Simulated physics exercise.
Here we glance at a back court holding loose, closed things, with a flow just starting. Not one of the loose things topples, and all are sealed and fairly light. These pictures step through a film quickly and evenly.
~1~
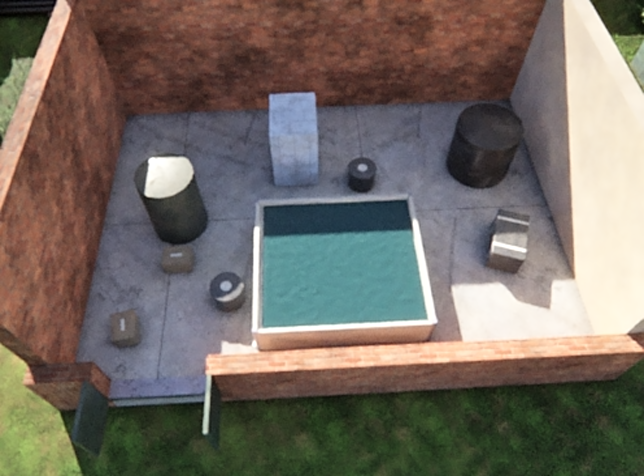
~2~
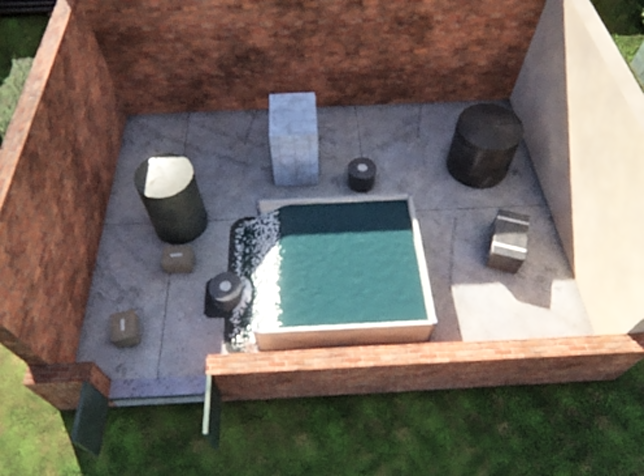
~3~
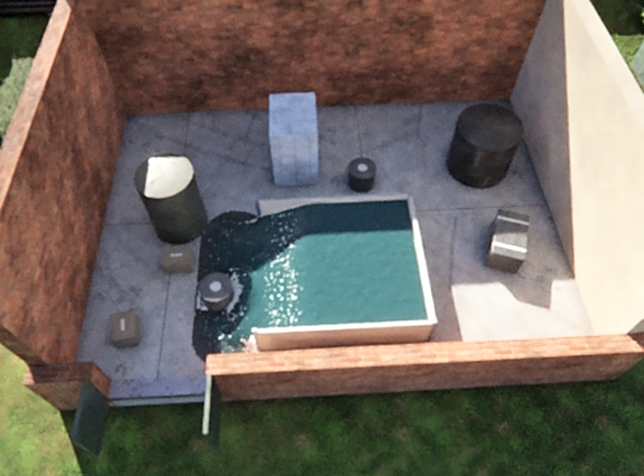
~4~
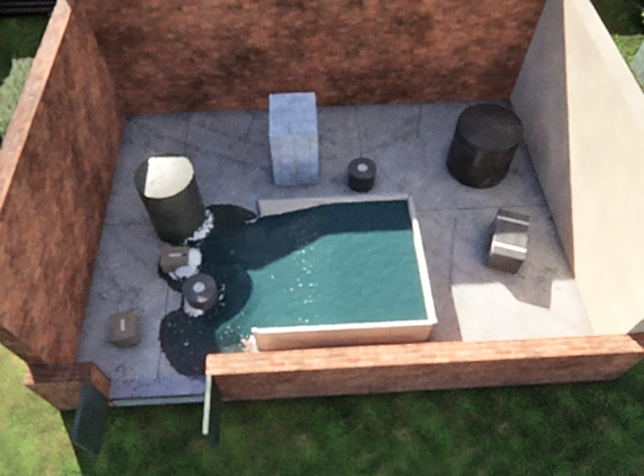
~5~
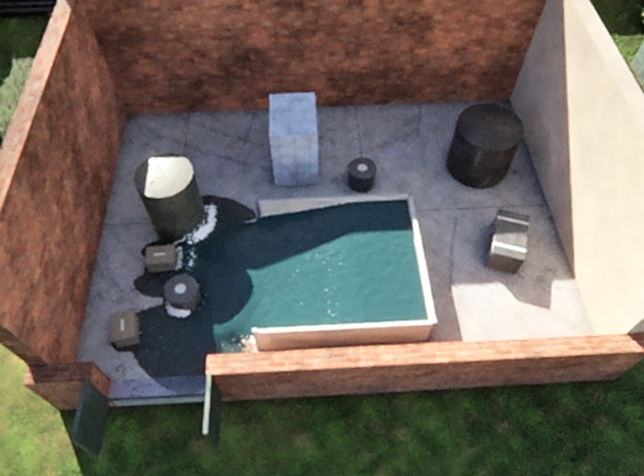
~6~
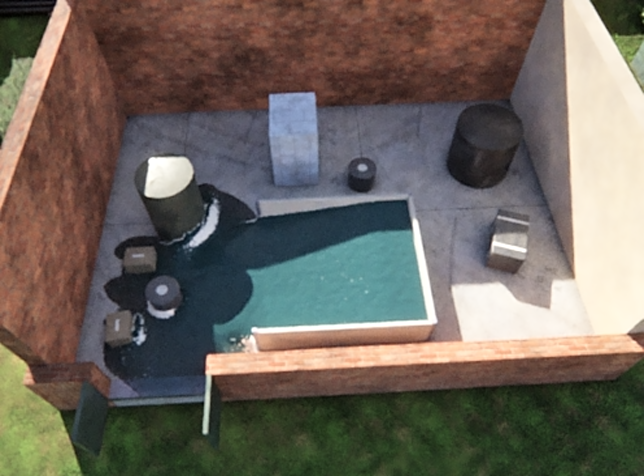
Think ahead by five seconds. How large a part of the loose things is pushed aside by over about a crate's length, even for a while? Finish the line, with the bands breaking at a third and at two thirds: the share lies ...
The share lies between a third and two thirds.
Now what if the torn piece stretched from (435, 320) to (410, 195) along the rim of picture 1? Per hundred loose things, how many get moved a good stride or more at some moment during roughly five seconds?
Estimate: Close to 20 per cent.
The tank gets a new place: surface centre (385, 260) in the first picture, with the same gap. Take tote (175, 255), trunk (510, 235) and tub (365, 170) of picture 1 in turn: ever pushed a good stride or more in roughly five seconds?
Well, in order they come out as moved that far, stayed within it and stayed within it.
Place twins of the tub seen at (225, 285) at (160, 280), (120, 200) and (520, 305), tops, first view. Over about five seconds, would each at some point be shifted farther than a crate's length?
Each in turn: Pushed clear, pushed clear, stays in place.
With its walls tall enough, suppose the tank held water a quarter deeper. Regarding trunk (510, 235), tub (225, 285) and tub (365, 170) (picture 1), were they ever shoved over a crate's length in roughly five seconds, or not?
In the order you named them: Stayed within the threshold, went past the threshold, stayed within the threshold.
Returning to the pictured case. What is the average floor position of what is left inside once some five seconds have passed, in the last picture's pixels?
(327, 217).
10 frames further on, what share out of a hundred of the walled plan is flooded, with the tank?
About 45 in a hundred.
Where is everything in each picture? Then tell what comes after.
The first picture shows a tub at (226, 286), on the bottom; a tote at (176, 255), on the bottom; 0 of 5 have shifted.
The second picture shows a tub at (226, 286), on the bottom; a tote at (176, 255), on the bottom; 0 of 5 have shifted.
The third picture shows a tub at (216, 287) rests on the ground, close to its start; a tote at (176, 255) rests on the ground; 1 of 5 have shifted.
The fourth picture shows a tub at (199, 287) rests on the ground, a stride from its start; a tote at (175, 255), on the bottom; 1 of 5 have shifted.
The fifth picture shows a tub at (181, 289) rests on the ground, a stride from its start; a tote at (160, 255), on the bottom, close to its start; 2 of 5 have shifted.
The sixth picture shows a tub at (162, 290) rests on the ground, a stride from its start; a tote at (139, 256), on the bottom, a stride from its start; 3 of 5 have shifted.
A moment on, 3 of 5 are well off their spots; 1 afloat.
Next, 3 of 5 are well off their spots; 3 afloat.
Later, 3 of 5 are well off their spots; 2 afloat.
In the end, 3 of 5 are well off their spots, and 3 have been at some point; 2 afloat.
